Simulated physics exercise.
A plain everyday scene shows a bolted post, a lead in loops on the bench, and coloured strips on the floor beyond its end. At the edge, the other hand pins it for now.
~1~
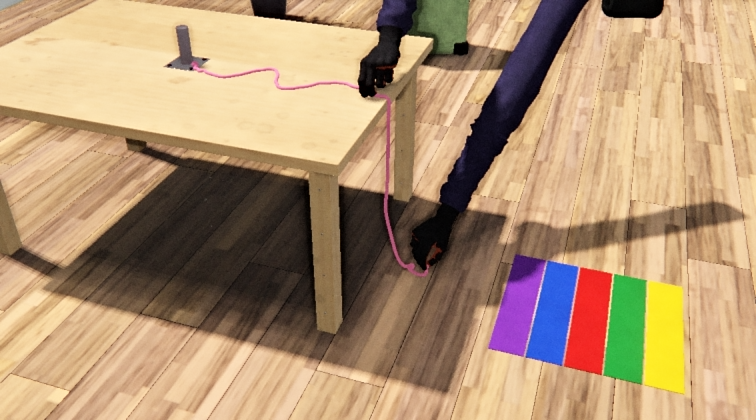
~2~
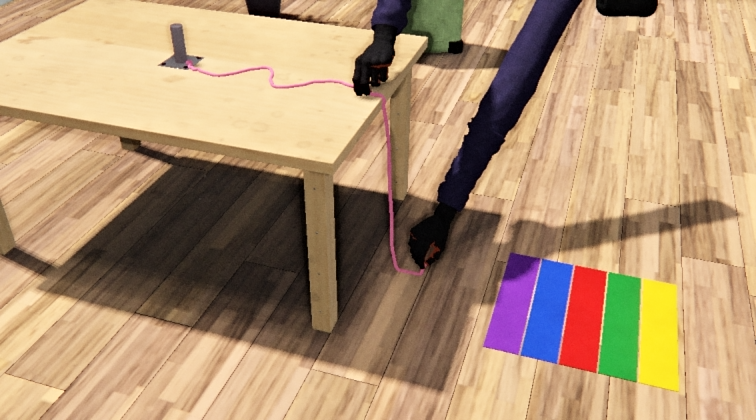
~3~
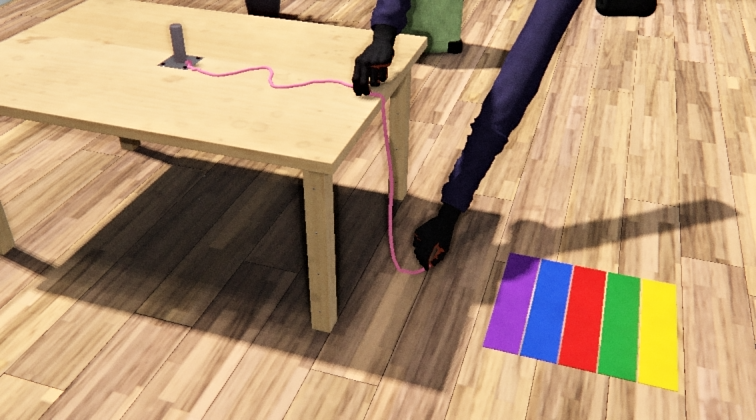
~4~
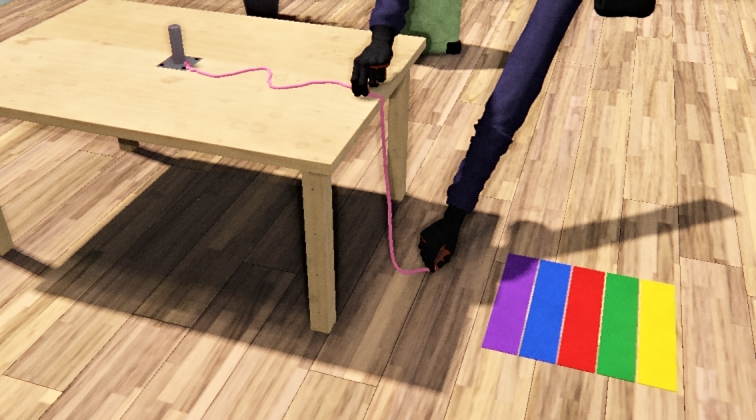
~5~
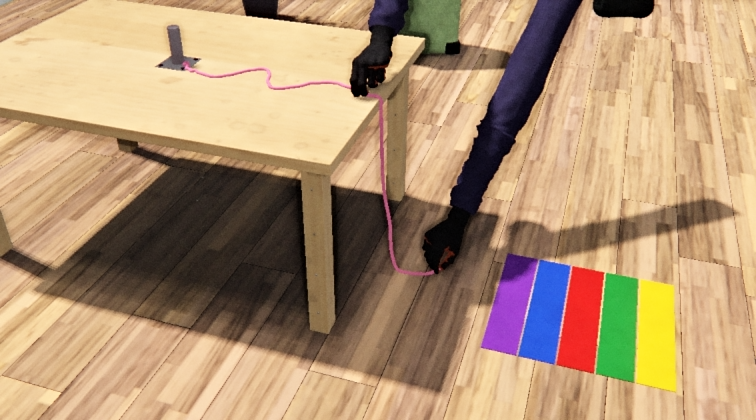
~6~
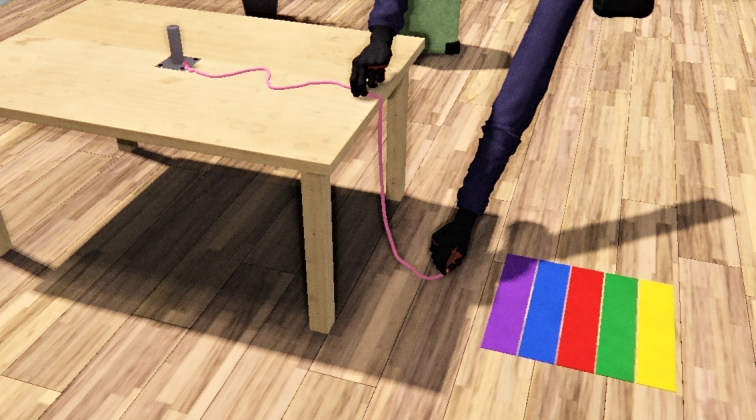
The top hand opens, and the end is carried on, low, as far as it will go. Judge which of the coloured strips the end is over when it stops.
It is over the green strip.
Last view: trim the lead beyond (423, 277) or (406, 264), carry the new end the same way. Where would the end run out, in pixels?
Case by case: Roughly (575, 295), then roughly (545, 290).
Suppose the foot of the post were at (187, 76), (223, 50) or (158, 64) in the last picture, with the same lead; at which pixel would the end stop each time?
Try by try: (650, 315), (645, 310) and (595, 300).
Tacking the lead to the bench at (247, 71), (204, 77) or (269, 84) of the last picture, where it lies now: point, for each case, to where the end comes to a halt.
(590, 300); (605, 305); (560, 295).
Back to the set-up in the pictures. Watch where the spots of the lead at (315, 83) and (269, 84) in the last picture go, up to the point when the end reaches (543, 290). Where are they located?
You'll see them at (367, 94) and then at (316, 84).
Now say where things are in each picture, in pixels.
In the first frame, end (427, 265); purple (511, 333); blue (548, 341); red (586, 350); green (625, 359); yellow (665, 368).
In the second frame, end (425, 265); lead through (204, 72) (272, 73) (323, 82) (384, 110) (390, 181) (392, 248).
In the third frame, end (429, 266).
In the fourth frame, end (435, 268); lead through (202, 73) (271, 74) (321, 83) (382, 111) (387, 182) (392, 248).
In the fifth frame, end (439, 269).
In the sixth frame, end (447, 271); lead through (201, 74) (269, 74) (320, 83) (381, 111) (382, 181) (394, 249).
A little later, end near (543, 290); over blue.
Next, end near (592, 300); over red.
When it is tight, end near (621, 306); over green. It gets as far as the green strip.
